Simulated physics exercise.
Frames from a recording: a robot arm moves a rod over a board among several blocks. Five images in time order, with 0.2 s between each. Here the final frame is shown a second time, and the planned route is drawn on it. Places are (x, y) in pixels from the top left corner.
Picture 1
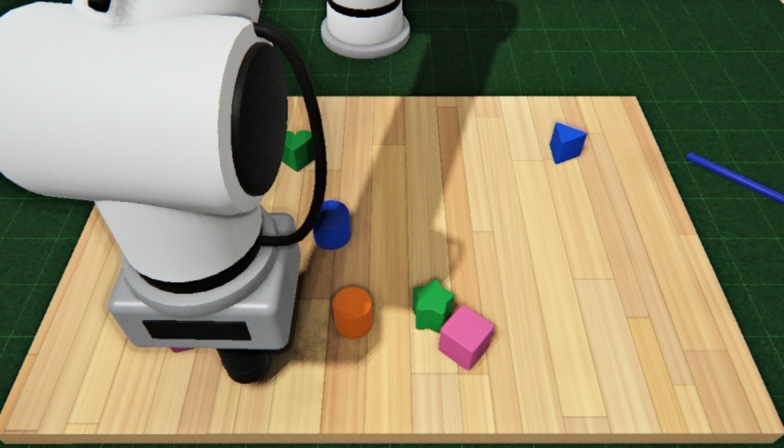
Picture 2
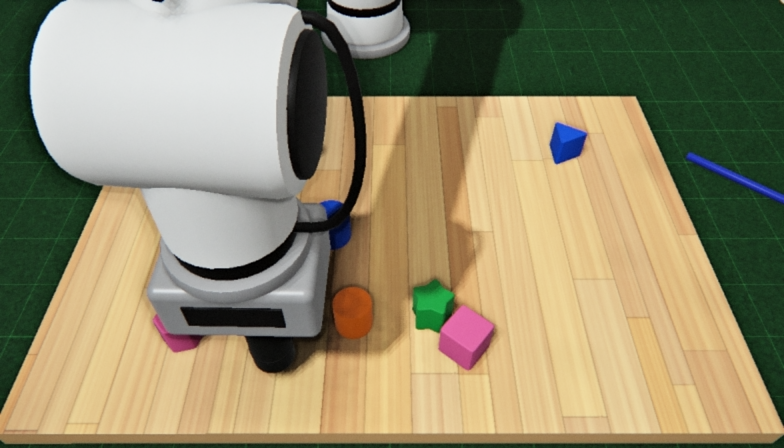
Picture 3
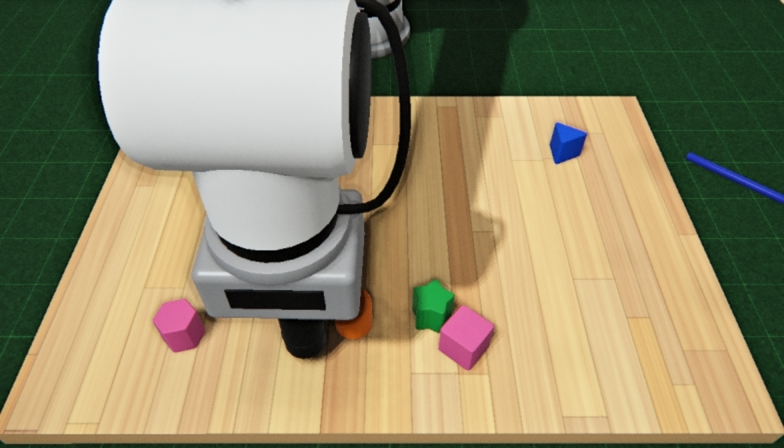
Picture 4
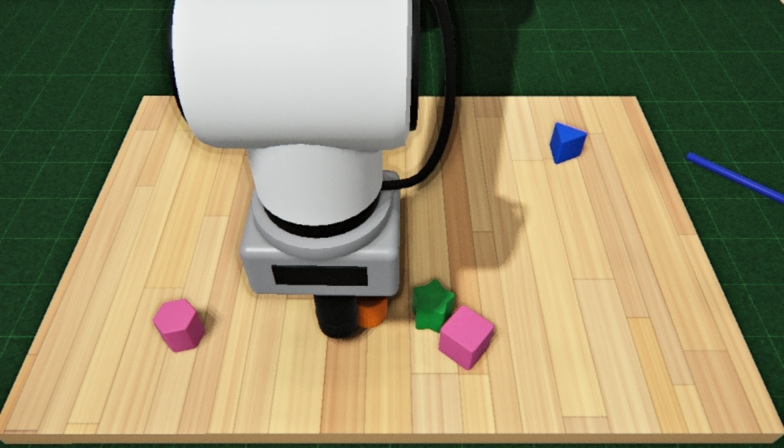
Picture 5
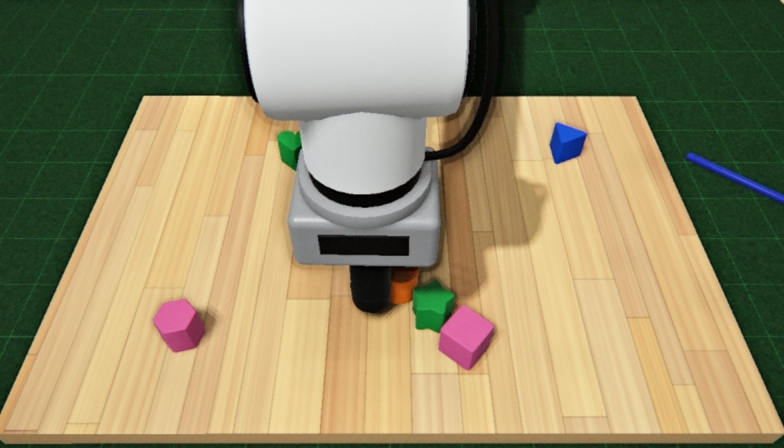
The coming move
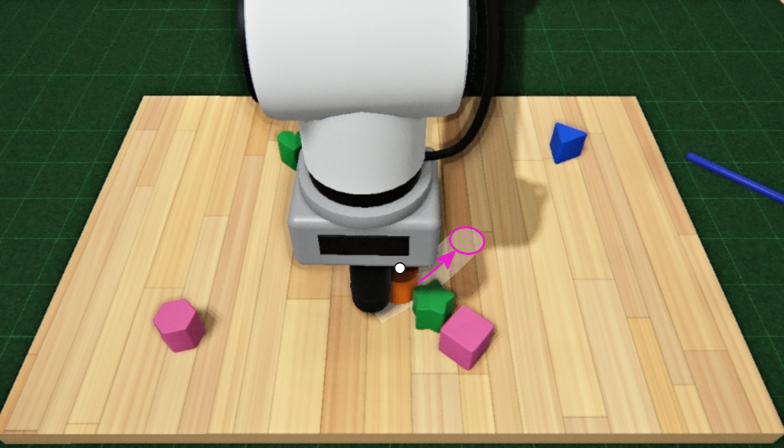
In the video, a robot arm moves a dark rod rightward and away across a wooden board, nudging an orange round block toward a green star block beside a pink cube, while the star and cube stay still.
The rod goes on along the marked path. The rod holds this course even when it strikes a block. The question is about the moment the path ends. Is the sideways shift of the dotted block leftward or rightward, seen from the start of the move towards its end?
Heads left.
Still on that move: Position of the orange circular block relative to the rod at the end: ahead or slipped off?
At that point it is up front.
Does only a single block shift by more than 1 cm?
Final answer: Yes.
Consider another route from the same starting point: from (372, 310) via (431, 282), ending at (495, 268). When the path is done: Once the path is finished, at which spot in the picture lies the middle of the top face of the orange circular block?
Around (474, 223).
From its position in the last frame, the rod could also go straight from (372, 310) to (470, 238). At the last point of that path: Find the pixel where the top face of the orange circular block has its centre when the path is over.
My prediction: (497, 200).
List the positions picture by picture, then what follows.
In the first frame, rod tip (248, 366); block tops, orange circular block (352, 302); green star block (433, 296).
In the second frame, rod (275, 356); blocks unchanged.
In the third frame, rod (306, 342); blocks unchanged.
In the fourth frame, rod (338, 323); orange circular block partly hidden.
In the fifth frame, rod (371, 298); orange circular block (400, 268); green star block (433, 296).
Path on the board, from (372, 310) over (409, 288) and (440, 265) to (467, 240); the dot is on the orange circular block.
On the path given first. One third of the way, rod (410, 276); orange circular block (434, 245).
Two thirds of the way, rod (442, 252); orange circular block (462, 220).
At the end, rod (469, 228); orange circular block (483, 196); green star block in place.
